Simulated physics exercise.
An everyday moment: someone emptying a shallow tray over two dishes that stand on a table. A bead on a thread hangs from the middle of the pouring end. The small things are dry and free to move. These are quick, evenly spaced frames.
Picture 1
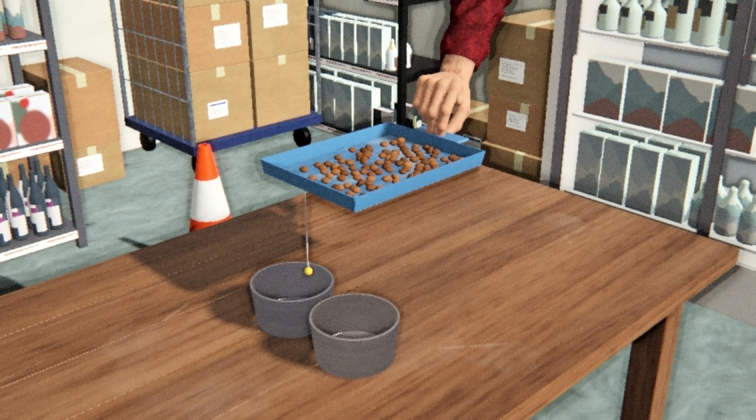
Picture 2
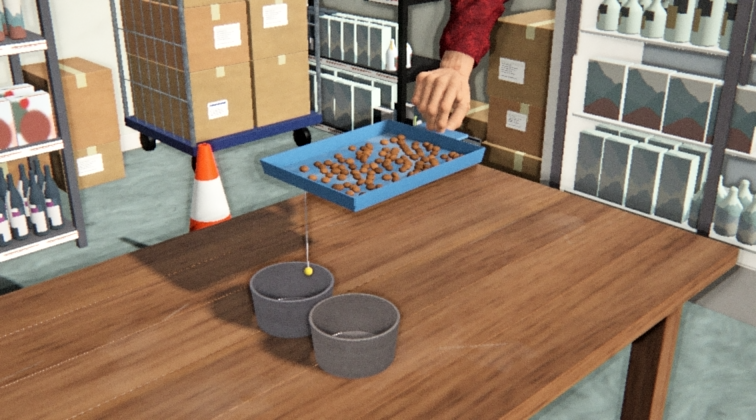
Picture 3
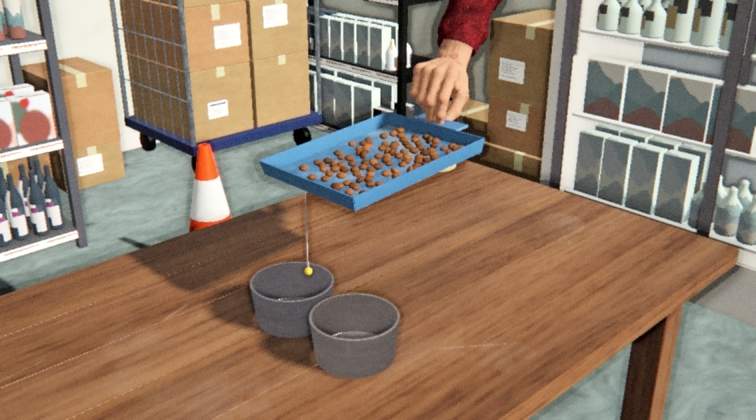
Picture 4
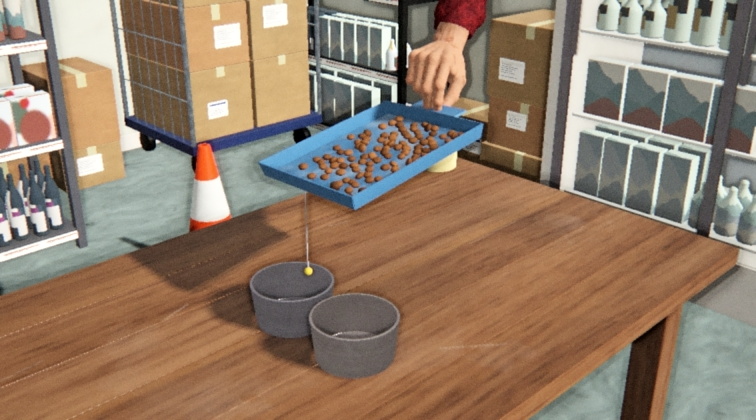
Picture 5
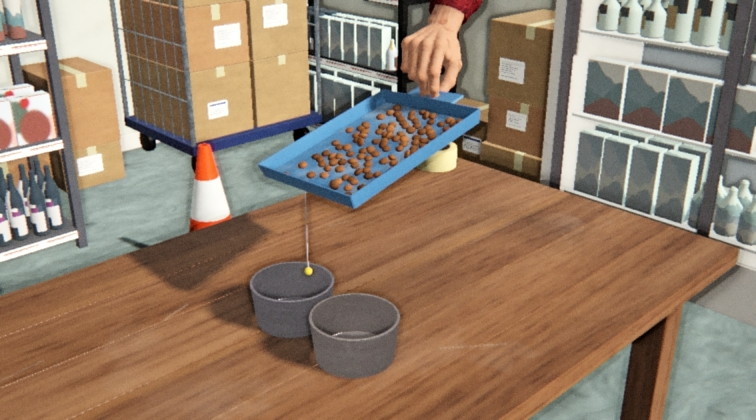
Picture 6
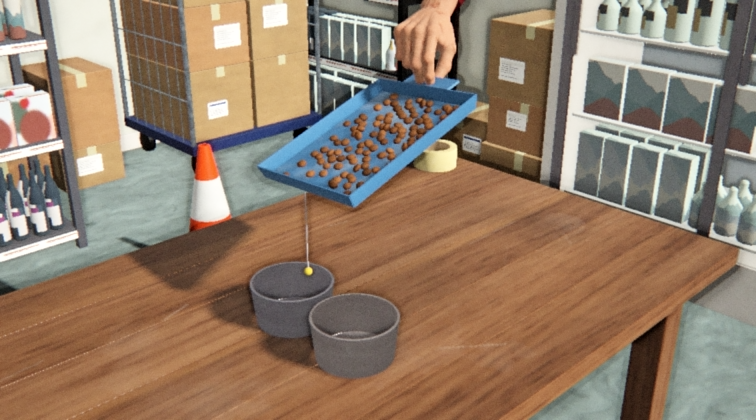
The footage shows a hand holding a shallow blue tray of small brown pieces above two dark grey dishes on a wooden table, gradually raising its far end so the tray slopes toward its lower left corner.
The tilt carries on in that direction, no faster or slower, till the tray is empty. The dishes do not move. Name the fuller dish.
The left-hand dish gets more.
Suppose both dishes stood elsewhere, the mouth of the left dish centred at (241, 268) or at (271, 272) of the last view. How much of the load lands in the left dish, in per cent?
In turn 50 and 60 in a hundred.
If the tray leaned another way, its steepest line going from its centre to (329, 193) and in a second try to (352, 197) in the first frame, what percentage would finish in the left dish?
Roughly 20 per cent, and 0 per cent.
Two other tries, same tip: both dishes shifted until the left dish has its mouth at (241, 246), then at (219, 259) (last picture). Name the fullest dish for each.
First the right dish, then the right-hand dish.
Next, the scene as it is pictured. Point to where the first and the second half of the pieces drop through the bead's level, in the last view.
Around (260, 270) and then (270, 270).
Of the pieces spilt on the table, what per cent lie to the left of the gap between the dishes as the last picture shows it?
Close to 100 per cent.
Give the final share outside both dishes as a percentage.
Some 50 per cent.
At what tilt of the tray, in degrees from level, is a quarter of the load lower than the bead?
Roughly 90°.
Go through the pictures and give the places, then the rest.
The first picture shows corners of the pouring end at (264, 159) and (355, 197), level; middle of the load at (386, 166), bits of dog kibble; left dish at (260, 310); right dish at (322, 349); bead on its thread at (308, 271).
The second picture shows corners of the pouring end at (264, 159) and (355, 196), level; middle of the load at (386, 164).
The third picture shows corners of the pouring end at (263, 160) and (354, 196), tipped barely, lowest at the left corner; middle of the load at (386, 159).
The fourth picture shows corners of the pouring end at (262, 162) and (352, 195), tipped a little, lowest at the left corner; middle of the load at (385, 152).
The fifth picture shows corners of the pouring end at (261, 163) and (351, 194), tipped a little, lowest at the left corner; middle of the load at (383, 145).
The sixth picture shows corners of the pouring end at (261, 165) and (349, 194), tipped clearly, lowest at the left corner; middle of the load at (381, 138); left dish at (260, 310); right dish at (322, 349).
Soon, tray tipped steeply; nearly all on the tray; a small part in the air.
A while on, tray tipped past a quarter turn; about a quarter on the tray; about a quarter in the left dish; about a third outside both; about a quarter in the air.
Towards the end, tray tipped past a quarter turn; about half in the left dish; about half outside both.
Finally, tray tipped past a quarter turn; none in the right dish; about half in the left dish; about half outside both.
